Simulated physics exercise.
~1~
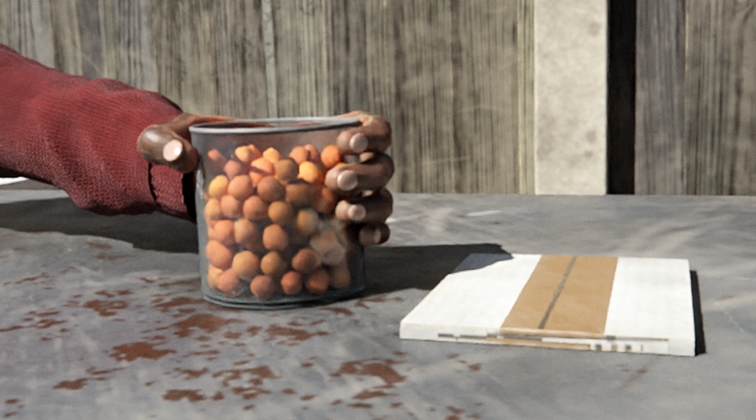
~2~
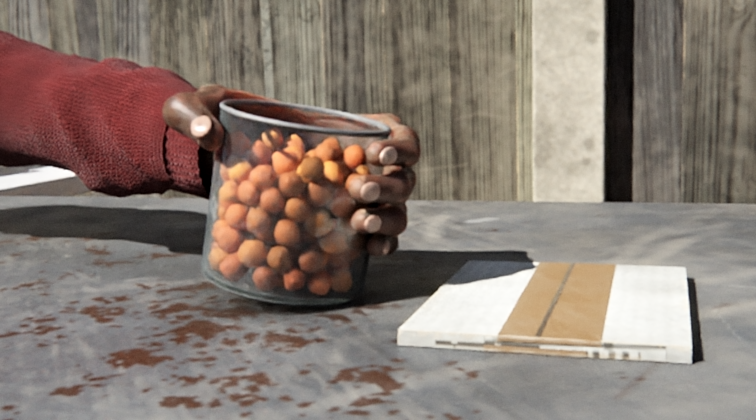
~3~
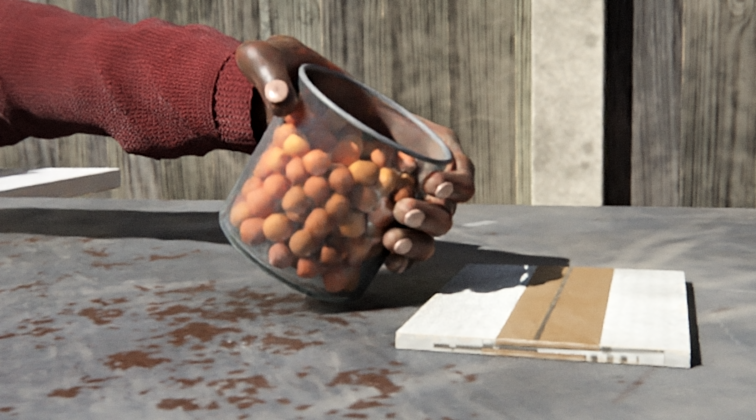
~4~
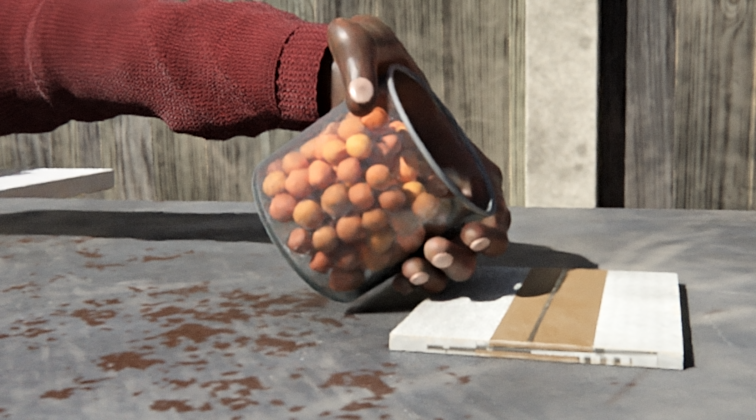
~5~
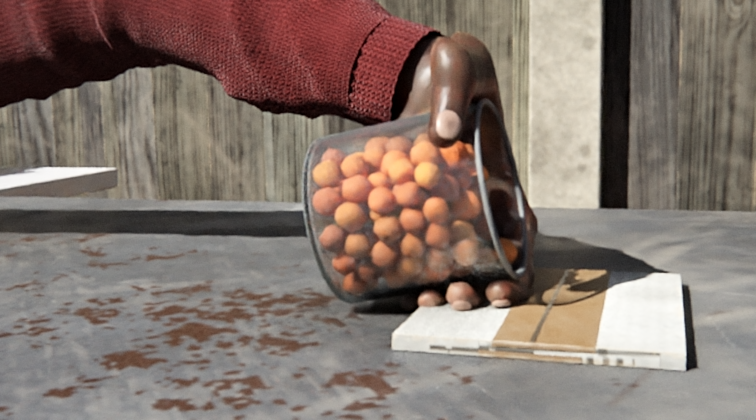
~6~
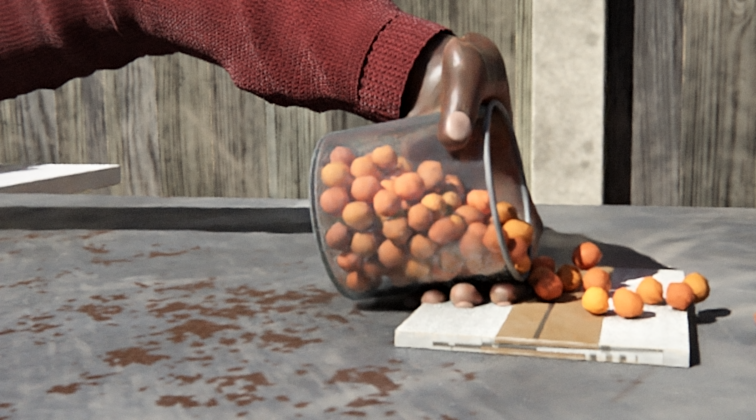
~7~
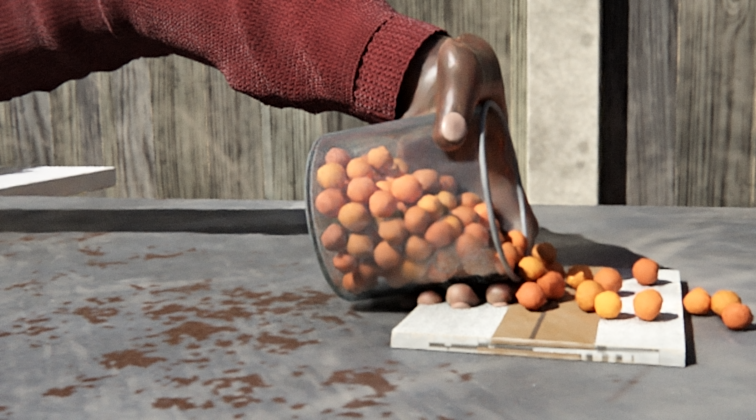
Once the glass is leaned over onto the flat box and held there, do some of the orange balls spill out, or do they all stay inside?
Some of the orange balls spill out over the box and past its right edge, while most of them remain in the glass.
